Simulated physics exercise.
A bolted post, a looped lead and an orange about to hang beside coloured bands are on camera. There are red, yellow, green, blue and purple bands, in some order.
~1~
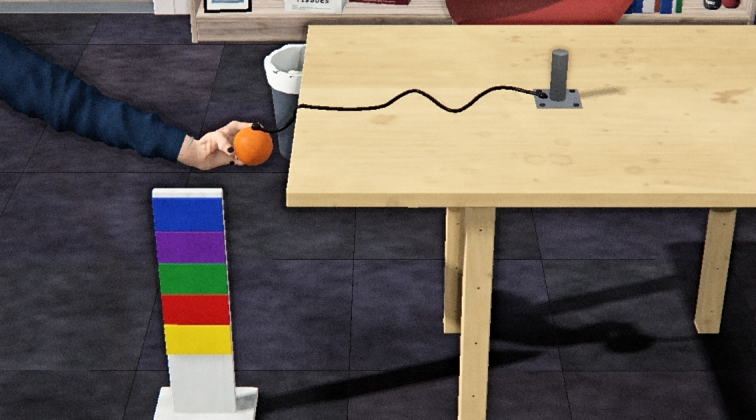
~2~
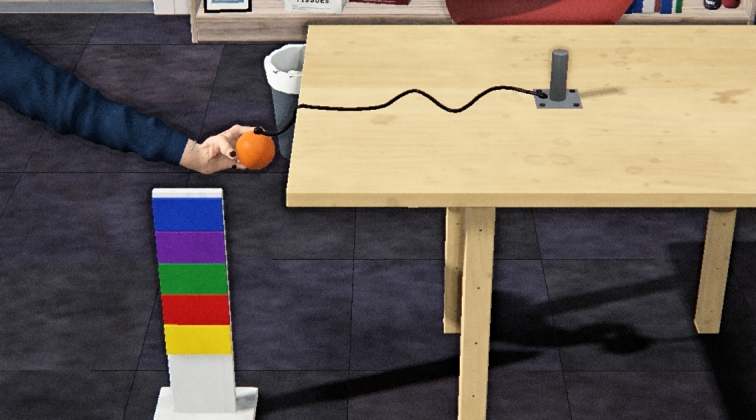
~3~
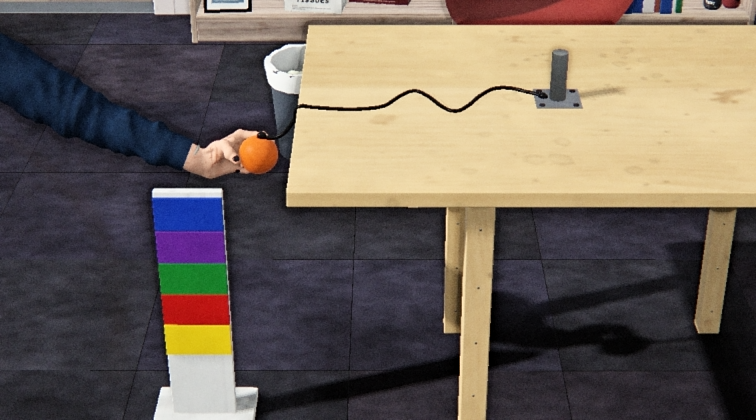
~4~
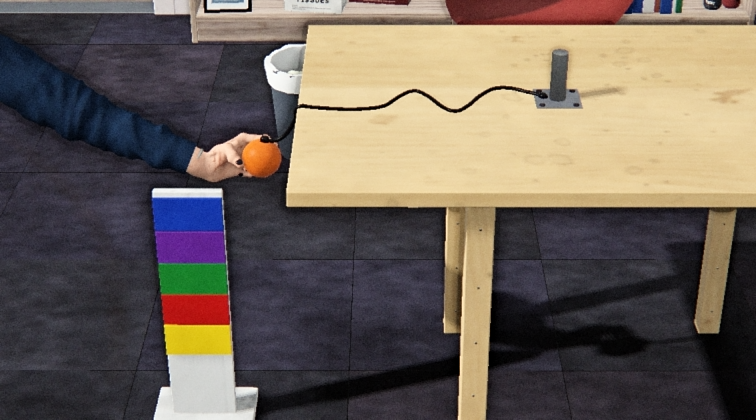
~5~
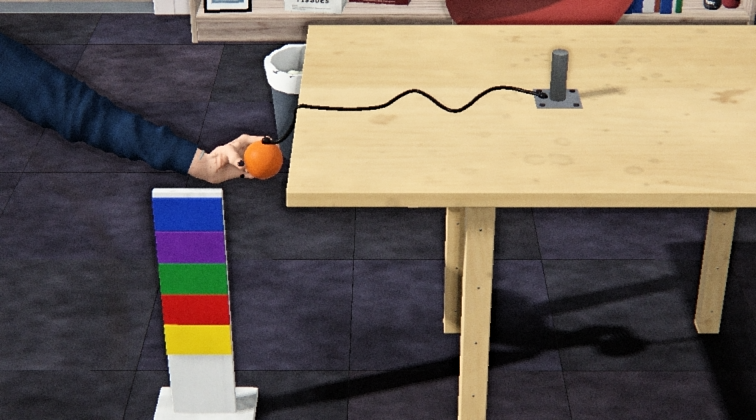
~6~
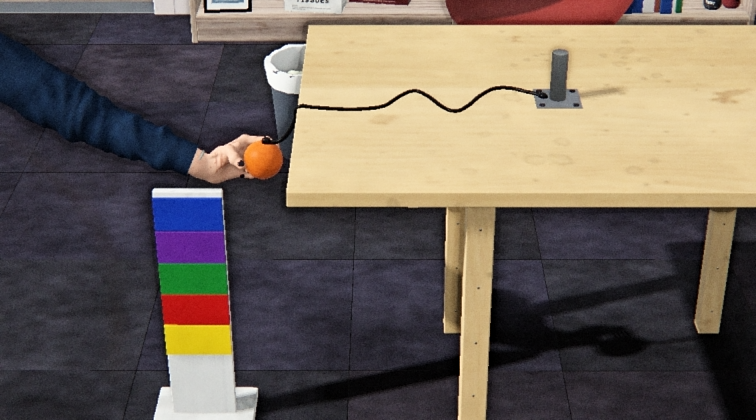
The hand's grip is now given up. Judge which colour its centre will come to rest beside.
Its centre comes to rest beside purple.
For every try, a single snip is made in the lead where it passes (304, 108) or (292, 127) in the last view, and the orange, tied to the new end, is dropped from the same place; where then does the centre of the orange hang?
It would end up close to (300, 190), then close to (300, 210).
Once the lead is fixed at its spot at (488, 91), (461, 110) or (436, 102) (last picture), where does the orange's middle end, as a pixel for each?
Result per try (px, approx.): (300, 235); (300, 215); (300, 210).
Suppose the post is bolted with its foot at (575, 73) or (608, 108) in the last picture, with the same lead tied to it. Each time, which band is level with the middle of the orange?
Answer, in order: Blue, blue.
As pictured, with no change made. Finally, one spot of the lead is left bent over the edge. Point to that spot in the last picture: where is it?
In the last picture it is at roughly (378, 108).
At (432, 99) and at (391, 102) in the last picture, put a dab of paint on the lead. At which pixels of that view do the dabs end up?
Near (382, 103) and (318, 105).
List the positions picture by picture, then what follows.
In the first picture, orange (253, 146); blue (188, 216); purple (191, 248); green (193, 280); red (196, 311); yellow (198, 341).
In the second picture, orange (255, 150); lead through (514, 89) (469, 105) (429, 97) (384, 106) (314, 108).
In the third picture, orange (259, 154).
In the fourth picture, orange (261, 158); lead through (514, 89) (469, 105) (429, 97) (384, 106) (314, 108).
In the fifth picture, orange (263, 159).
In the sixth picture, orange (263, 159); lead through (514, 89) (469, 105) (429, 97) (384, 106) (314, 108).
Early on, orange near (294, 237); level with purple.
Midway, orange near (301, 247); level with purple.
Finally, orange near (300, 247); level with purple. The purple one.
